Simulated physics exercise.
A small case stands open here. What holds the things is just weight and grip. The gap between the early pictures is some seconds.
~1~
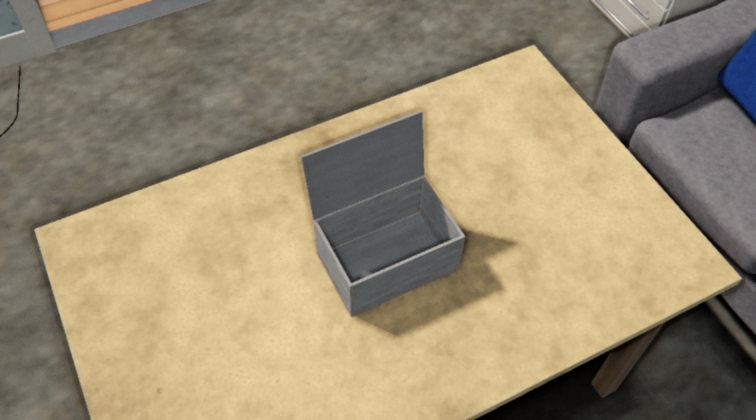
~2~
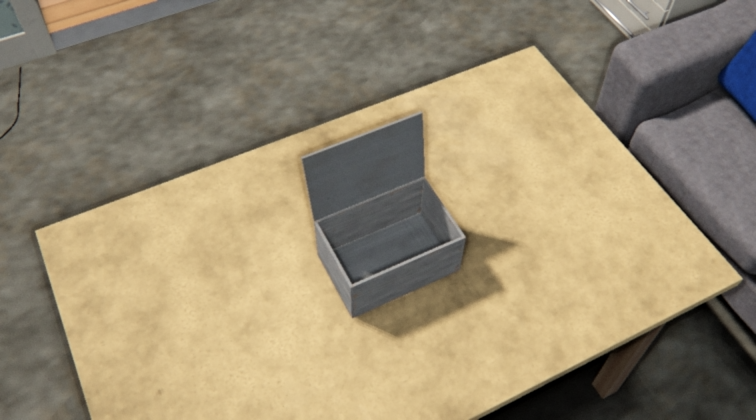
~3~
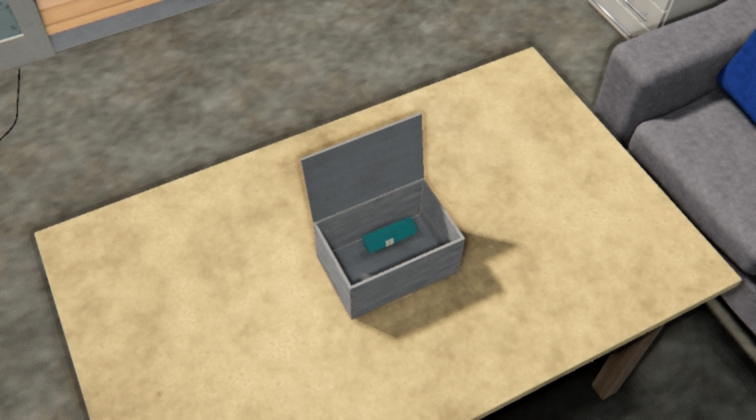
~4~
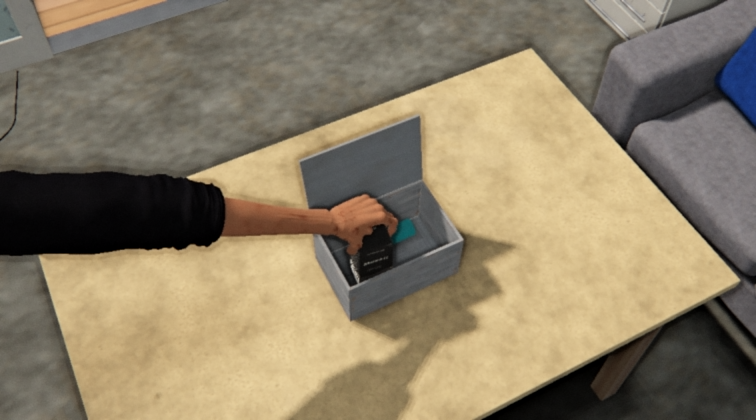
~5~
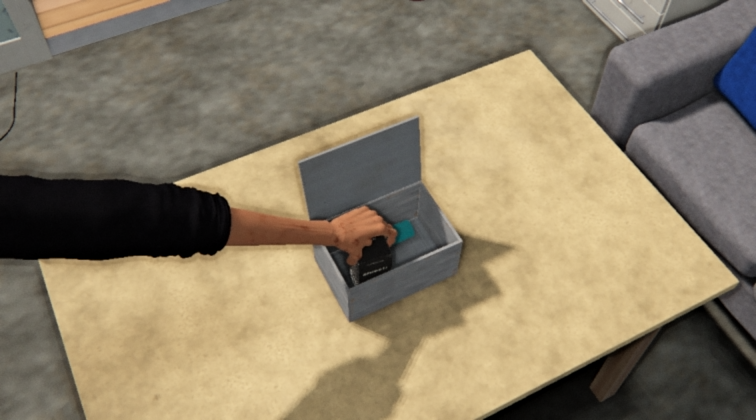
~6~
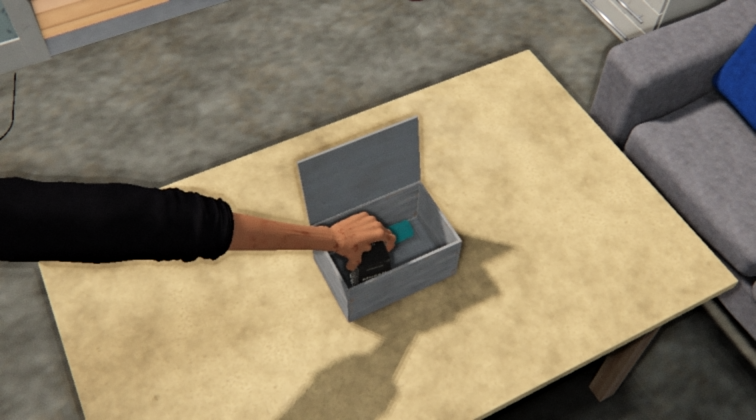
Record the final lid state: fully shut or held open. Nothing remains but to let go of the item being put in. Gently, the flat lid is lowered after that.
Oh look, the lid is propped open.
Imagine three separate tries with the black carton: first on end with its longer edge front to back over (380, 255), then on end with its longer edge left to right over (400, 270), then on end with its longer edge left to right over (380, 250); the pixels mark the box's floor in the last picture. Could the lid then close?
Try 1: Lid stays raised; try 2: Lid stays raised; try 3: Lid stays raised.
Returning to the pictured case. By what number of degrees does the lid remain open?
Close to 16 degrees.
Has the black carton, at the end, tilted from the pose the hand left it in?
By the end the black carton has kept its angle.
Then, 1.10 s on from there, lid starting down.
Then, 1.50 s on from there, lid 65° above the rim.
Then, 1.70 s on from there, lid 49° above the rim.
Then, 2.00 s on from there, lid 20° above the rim.
In the end, lid 16° above the rim; both unmoved. At the end, from the last picture's camera, black carton near (369, 270).
